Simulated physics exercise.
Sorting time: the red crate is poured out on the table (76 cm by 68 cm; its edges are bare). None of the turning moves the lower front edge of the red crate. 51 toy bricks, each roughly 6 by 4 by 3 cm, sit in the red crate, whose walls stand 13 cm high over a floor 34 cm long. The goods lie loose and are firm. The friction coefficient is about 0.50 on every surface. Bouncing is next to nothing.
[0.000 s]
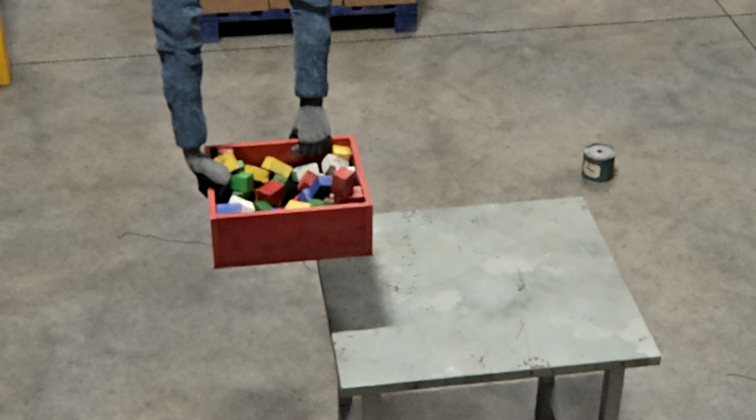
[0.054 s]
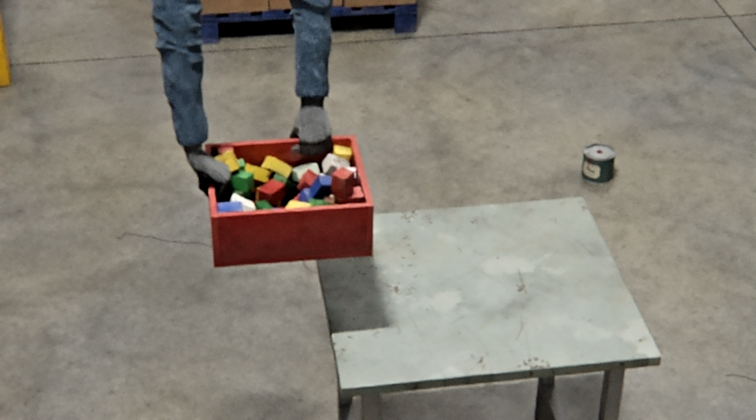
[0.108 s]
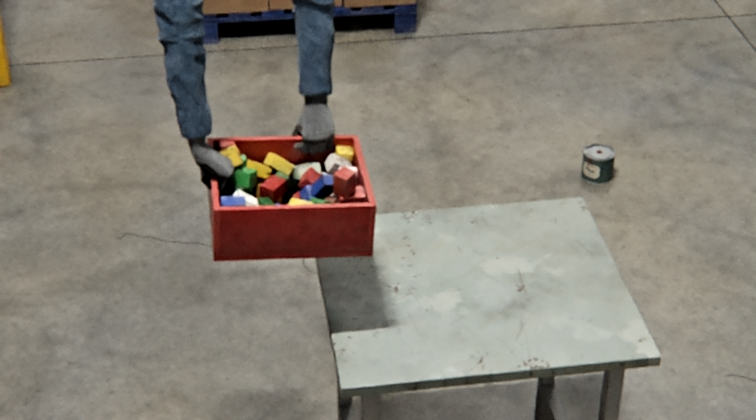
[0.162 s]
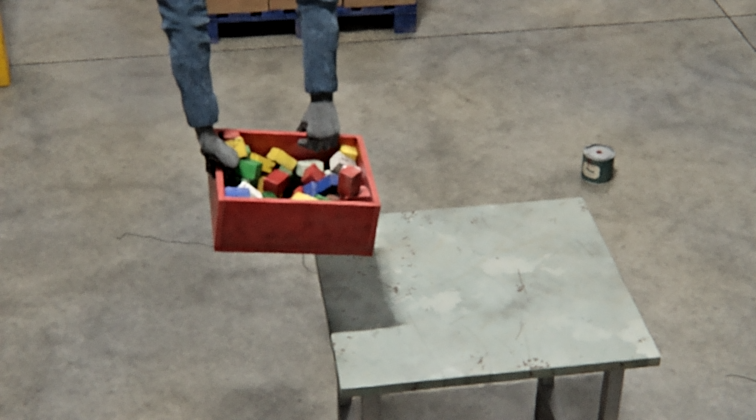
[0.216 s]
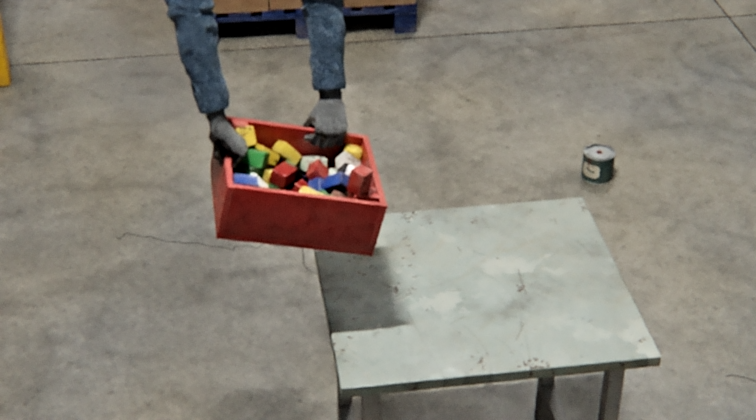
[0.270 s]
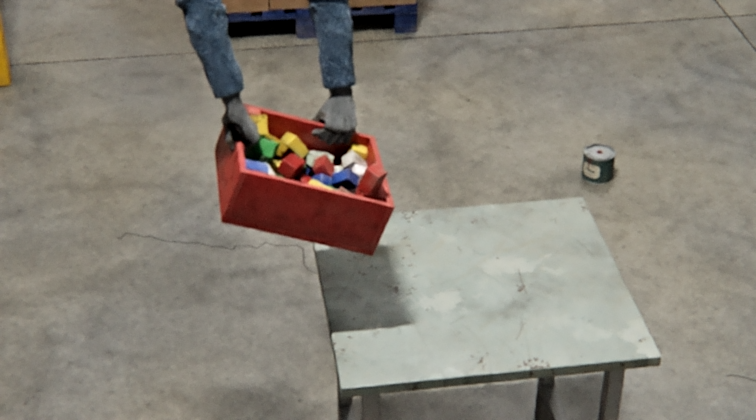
Gloved hands holding a red crate of colourful toy bricks beside a table, then raising it slightly and tilting it rightward.
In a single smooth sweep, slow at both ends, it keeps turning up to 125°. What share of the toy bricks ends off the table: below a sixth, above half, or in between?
Below one in six of them off the table.
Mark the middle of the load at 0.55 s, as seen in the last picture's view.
Near (364, 163).
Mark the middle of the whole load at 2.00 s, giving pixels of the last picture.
The middle lies close to (478, 275).
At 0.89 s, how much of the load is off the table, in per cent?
By that time, roughly 0 percent.
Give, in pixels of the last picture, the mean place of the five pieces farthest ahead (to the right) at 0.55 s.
(407, 192).
After 0.55 s, tilt 68°; 50 still in the red crate and 1 in the air.
After 0.89 s, tilt 118°; 22 still in the red crate, 14 on the table top and 15 in the air.
After 1.38 s, tilt 125°; 51 on the table top.
Outcome (at 2.00 s), 51 on the table top. Asked share, 0 of 51, 0 per cent.
